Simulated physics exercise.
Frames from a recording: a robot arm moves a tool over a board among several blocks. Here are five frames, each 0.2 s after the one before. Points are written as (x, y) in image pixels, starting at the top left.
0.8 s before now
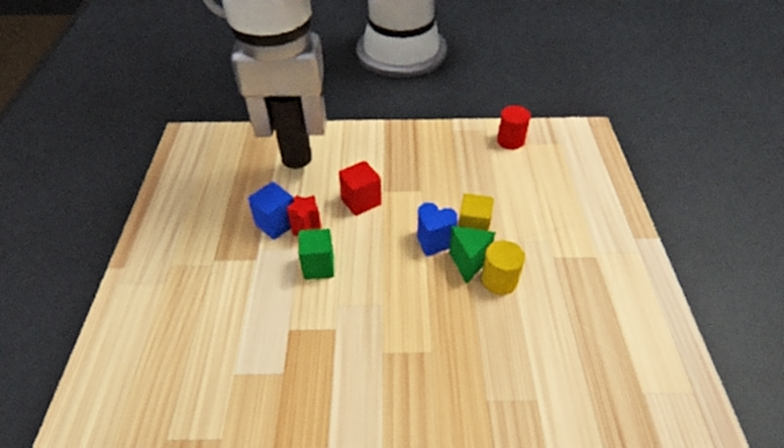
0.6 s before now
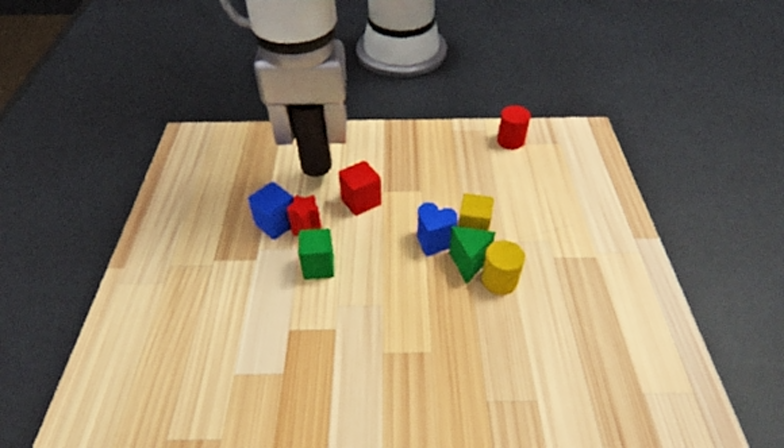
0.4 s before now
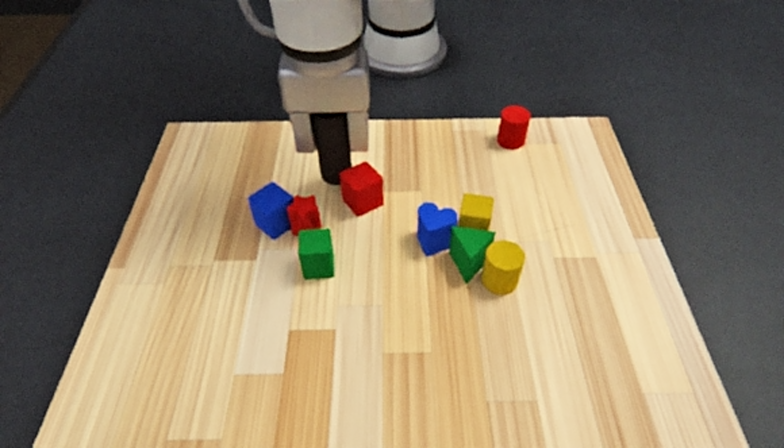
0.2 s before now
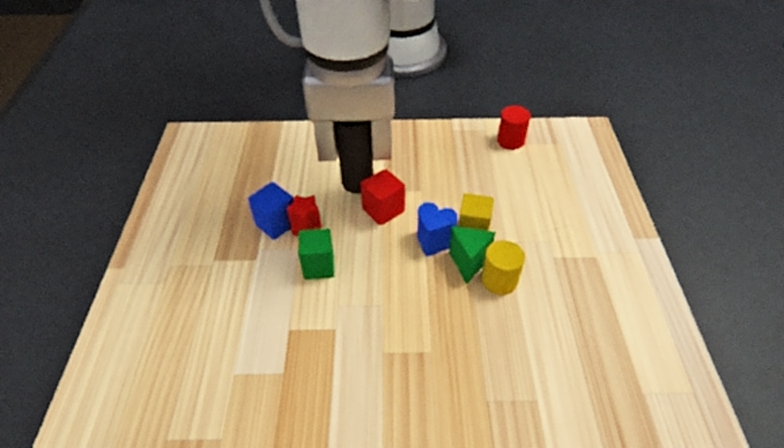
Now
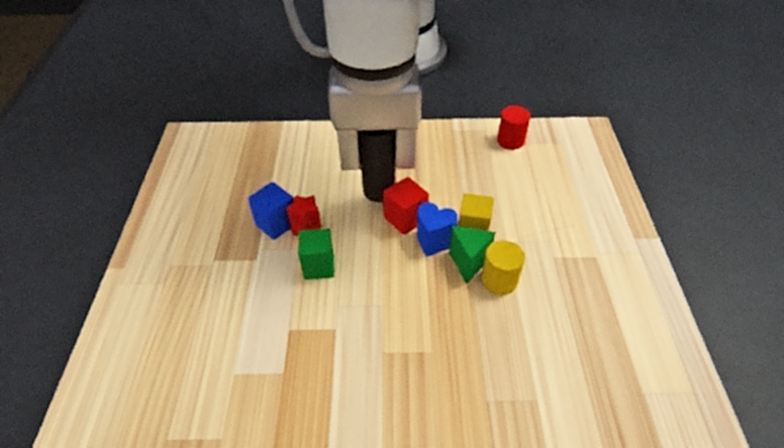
In the video, a robot arm lowers no objects but slides its dark tool rightward across a wooden board of colored blocks, reaching the red cube and pushing it a short way right, close to the blue heart-shaped block.
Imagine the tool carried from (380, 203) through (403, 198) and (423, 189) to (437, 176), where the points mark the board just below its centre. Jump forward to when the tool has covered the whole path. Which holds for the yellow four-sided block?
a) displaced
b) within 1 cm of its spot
(b)
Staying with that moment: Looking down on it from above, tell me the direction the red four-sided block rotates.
Direction: Clockwise.
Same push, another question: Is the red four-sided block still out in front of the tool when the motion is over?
I believe not.
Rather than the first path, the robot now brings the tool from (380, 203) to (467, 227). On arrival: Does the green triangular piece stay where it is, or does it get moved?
The answer is that it is displaced.
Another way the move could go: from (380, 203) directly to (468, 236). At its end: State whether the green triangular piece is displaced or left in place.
That block moves.
What follows on the original path. Halfway along, tool at (414, 183); red four-sided block at (420, 194), turned 25° clockwise; blue heart-shaped block at (440, 219).
At the end, tool at (438, 165); red four-sided block at (420, 194), turned 25° clockwise; blue heart-shaped block at (440, 219); yellow four-sided block unmoved.
